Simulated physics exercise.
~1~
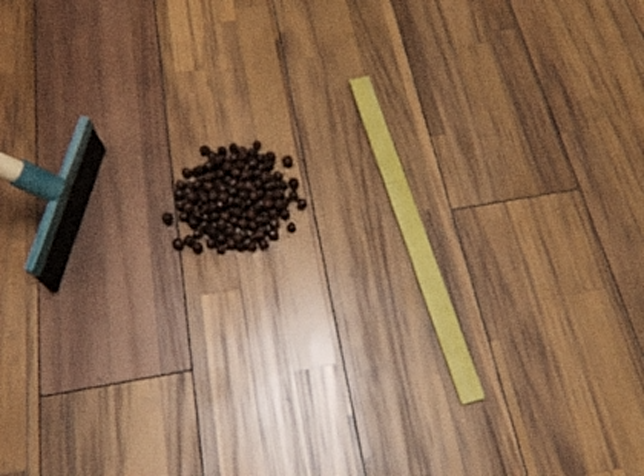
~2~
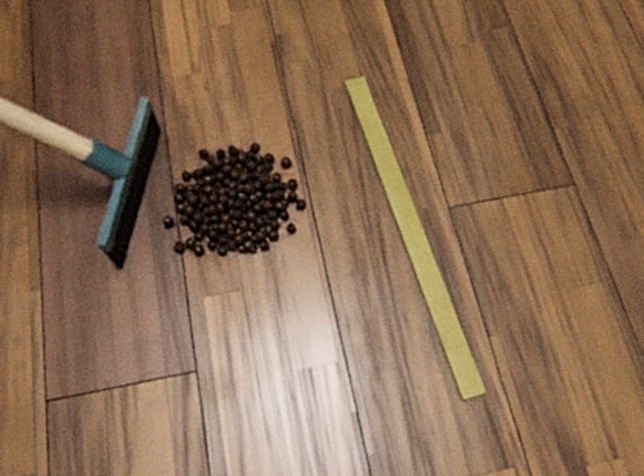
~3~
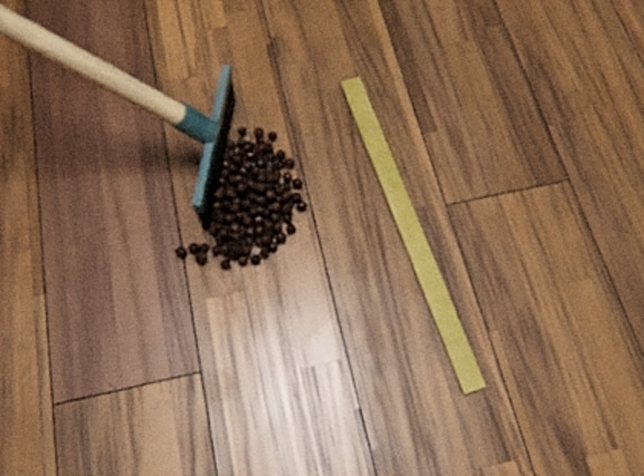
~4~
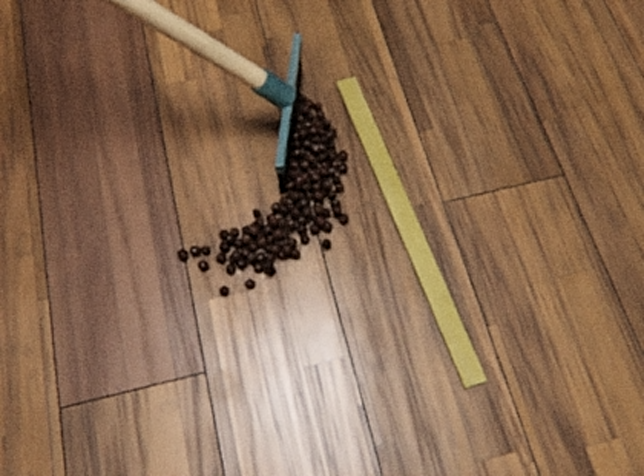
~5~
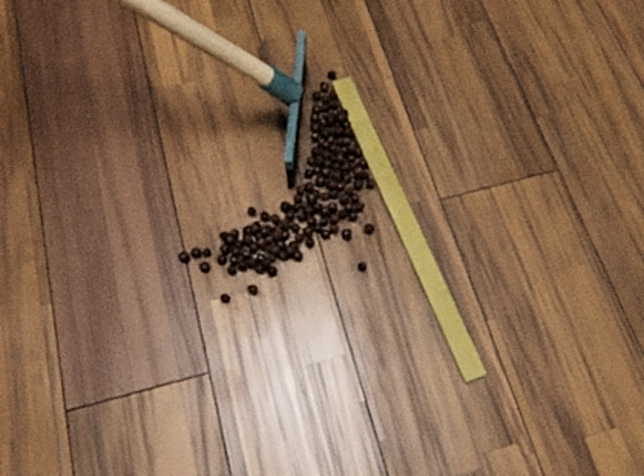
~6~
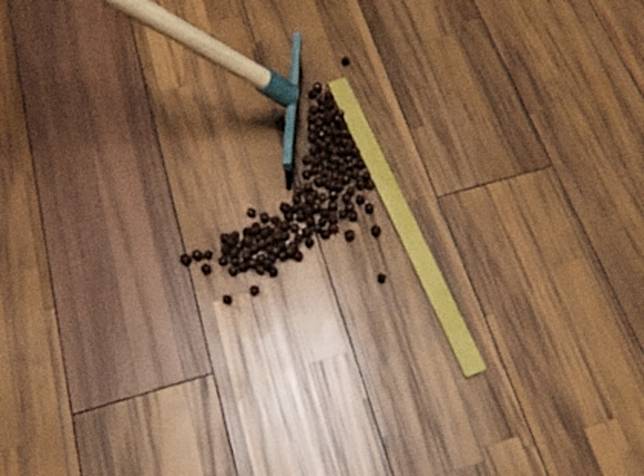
A squeegee pushes dark chocolate balls rightwards toward a yellow strip, then backs off slightly.
